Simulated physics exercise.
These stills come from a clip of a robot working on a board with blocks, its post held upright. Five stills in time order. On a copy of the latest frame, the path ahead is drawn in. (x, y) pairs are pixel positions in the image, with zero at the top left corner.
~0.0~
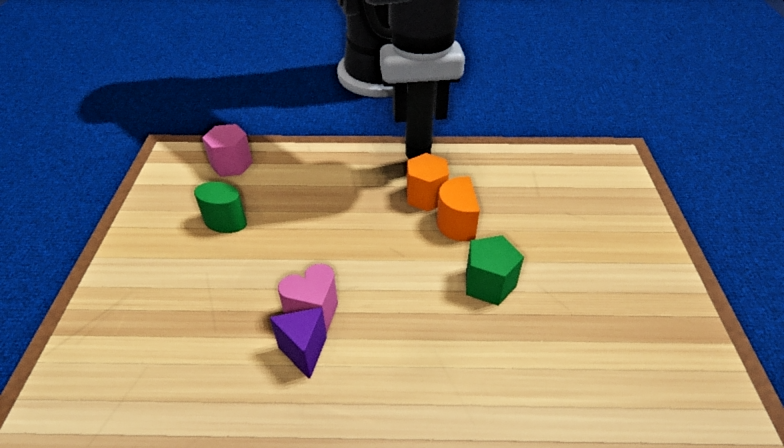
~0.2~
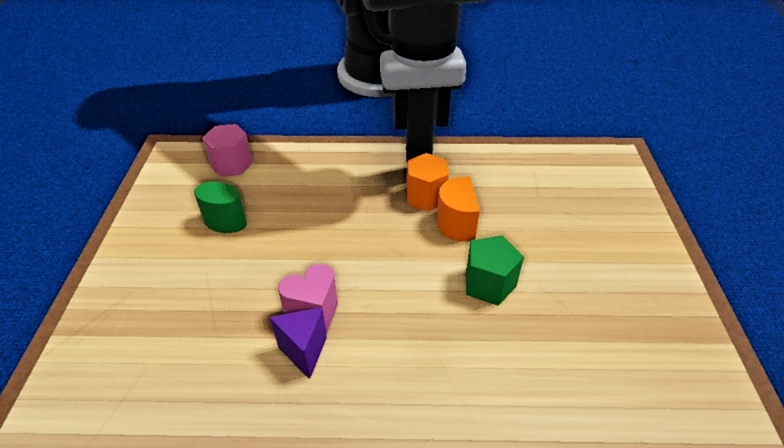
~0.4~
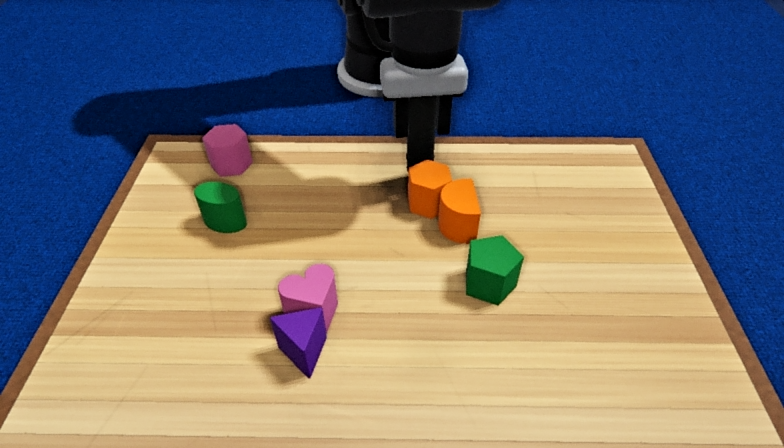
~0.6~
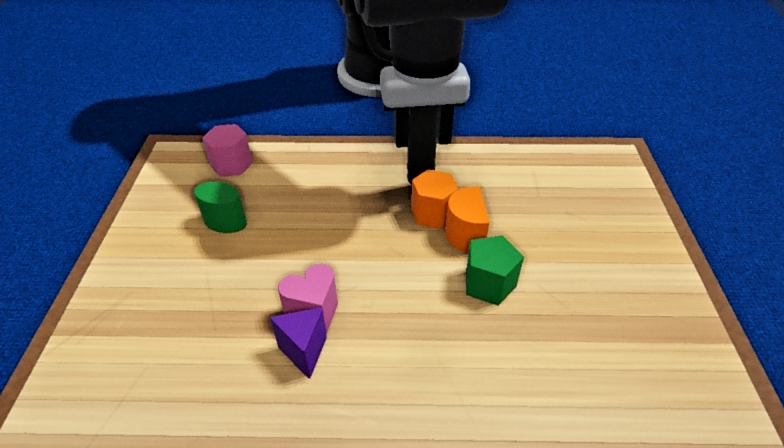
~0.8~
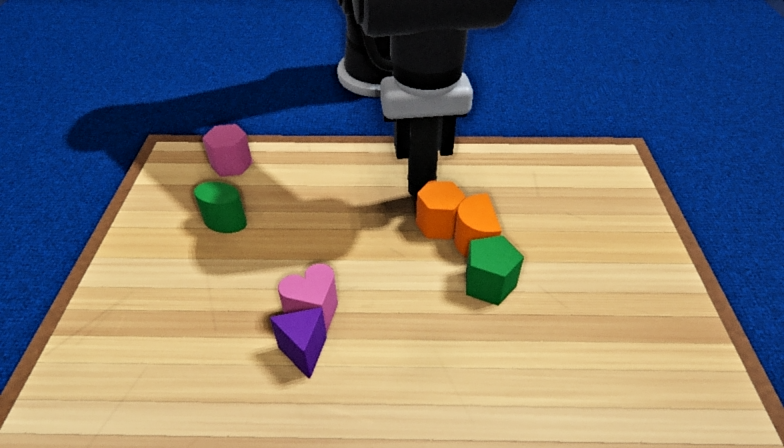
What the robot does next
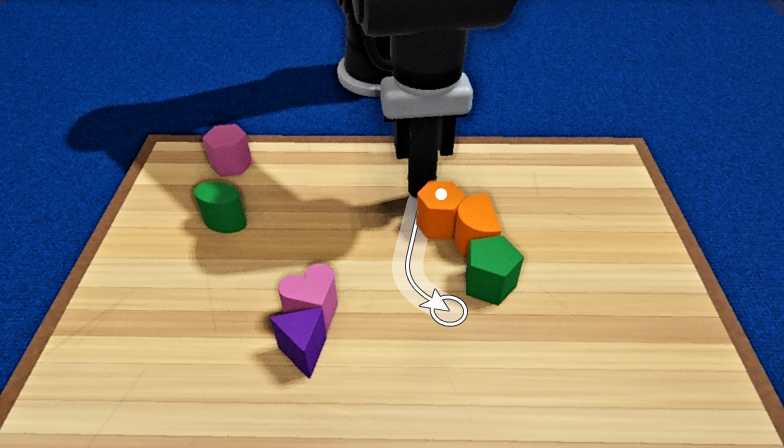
On a wooden board set over a blue surface, a black robot arm holds its post behind an orange hexagonal block, with other coloured blocks spread around. The post moves slightly toward the viewer, nudging the hexagon and the orange D-shaped block forward and right, closer to the green pentagon.
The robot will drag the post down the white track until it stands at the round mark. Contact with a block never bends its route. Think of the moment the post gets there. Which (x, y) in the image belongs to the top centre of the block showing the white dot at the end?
Answer: (450, 224).
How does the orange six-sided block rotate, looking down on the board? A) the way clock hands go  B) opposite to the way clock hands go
B - opposite to the way clock hands go.
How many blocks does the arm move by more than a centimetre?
I'd say two blocks get shifted by more than about 1 cm.
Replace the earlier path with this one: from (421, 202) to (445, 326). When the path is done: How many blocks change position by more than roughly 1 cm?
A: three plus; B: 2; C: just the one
A: Three plus.
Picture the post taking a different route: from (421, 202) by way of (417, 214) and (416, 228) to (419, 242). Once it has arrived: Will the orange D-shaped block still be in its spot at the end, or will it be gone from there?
It will end up elsewhere.
The line goes from (421, 202) through (413, 237) and (409, 277) to (449, 310); the dot is on the orange six-sided block.
On the path given first. One third of the way, post at (413, 227); orange six-sided block at (449, 219), turned 60° anticlockwise; orange D-shaped block at (496, 219).
Two thirds of the way, post at (410, 268); orange six-sided block at (450, 224), turned 80° anticlockwise; orange D-shaped block at (496, 219).
At the end, post at (450, 300); orange six-sided block at (450, 224), turned 80° anticlockwise; orange D-shaped block at (496, 219); green five-sided block unmoved.
